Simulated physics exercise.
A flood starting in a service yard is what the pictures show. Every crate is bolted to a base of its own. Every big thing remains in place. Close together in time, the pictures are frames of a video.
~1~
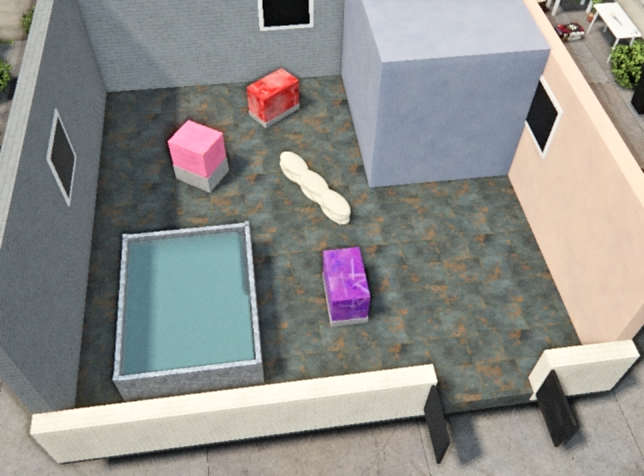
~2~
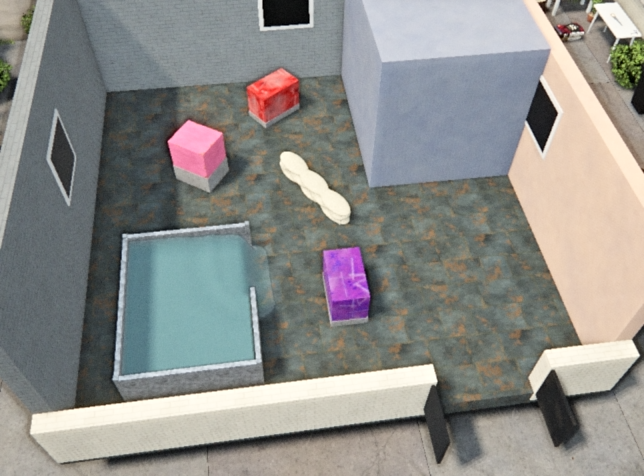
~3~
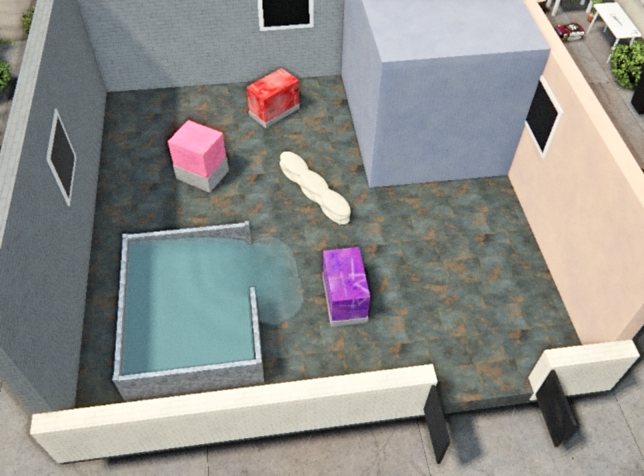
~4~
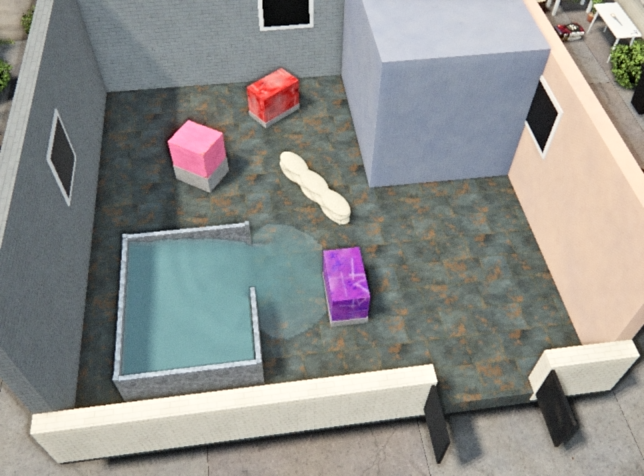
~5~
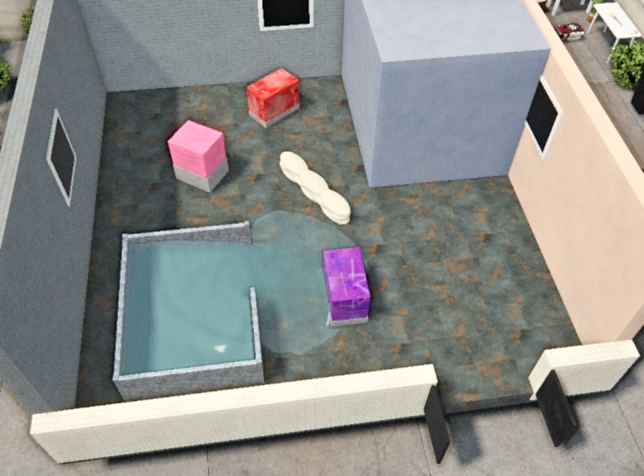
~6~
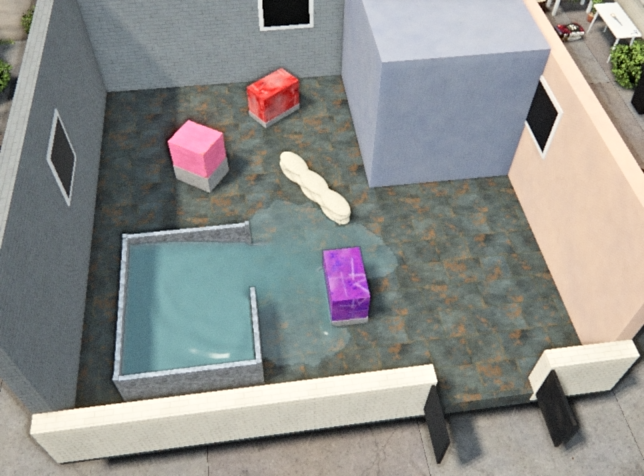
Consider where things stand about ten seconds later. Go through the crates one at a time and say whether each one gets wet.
The red crate will not be reached; the pink crate will not be reached; the purple crate will be reached.
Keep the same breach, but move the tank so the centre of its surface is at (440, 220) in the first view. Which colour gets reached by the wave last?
That would be the crate marked pink.
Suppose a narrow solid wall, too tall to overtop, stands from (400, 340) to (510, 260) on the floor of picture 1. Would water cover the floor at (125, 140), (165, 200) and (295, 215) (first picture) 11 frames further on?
One after the other: No water, clear, wet.
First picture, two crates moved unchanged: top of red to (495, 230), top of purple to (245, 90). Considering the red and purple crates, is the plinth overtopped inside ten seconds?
Red: Gets drenched. Purple: Comes through dry.
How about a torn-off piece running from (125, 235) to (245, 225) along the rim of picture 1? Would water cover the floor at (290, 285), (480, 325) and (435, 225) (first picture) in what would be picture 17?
Those three come out moisture-free, moisture-free and moisture-free, one after another.
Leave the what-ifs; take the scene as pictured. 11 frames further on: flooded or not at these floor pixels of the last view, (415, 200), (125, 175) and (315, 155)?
Result by point, in sequence: Waterlogged, then unwetted, then unwetted.
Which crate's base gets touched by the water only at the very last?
Note: The red one.
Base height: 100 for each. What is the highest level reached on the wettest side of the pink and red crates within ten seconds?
Roughly 30 and 30 per cent respectively.
A moment on, water covers 20 % of the floor; the red crate not reached, the pink crate not reached, the purple crate water round its plinth.
Next, water covers 35 % of the floor; the red crate not reached, the pink crate water round its plinth, the purple crate water round its plinth.
Then, water covers 50 % of the floor; the red crate water round its plinth, the pink crate water round its plinth, the purple crate water round its plinth.
Later, water covers 70 % of the floor; the red crate water round its plinth, the pink crate water round its plinth, the purple crate water round its plinth.
In the end, water covers 95 % of the floor; the red crate stayed above the water, the pink crate stayed above the water, the purple crate was topped.
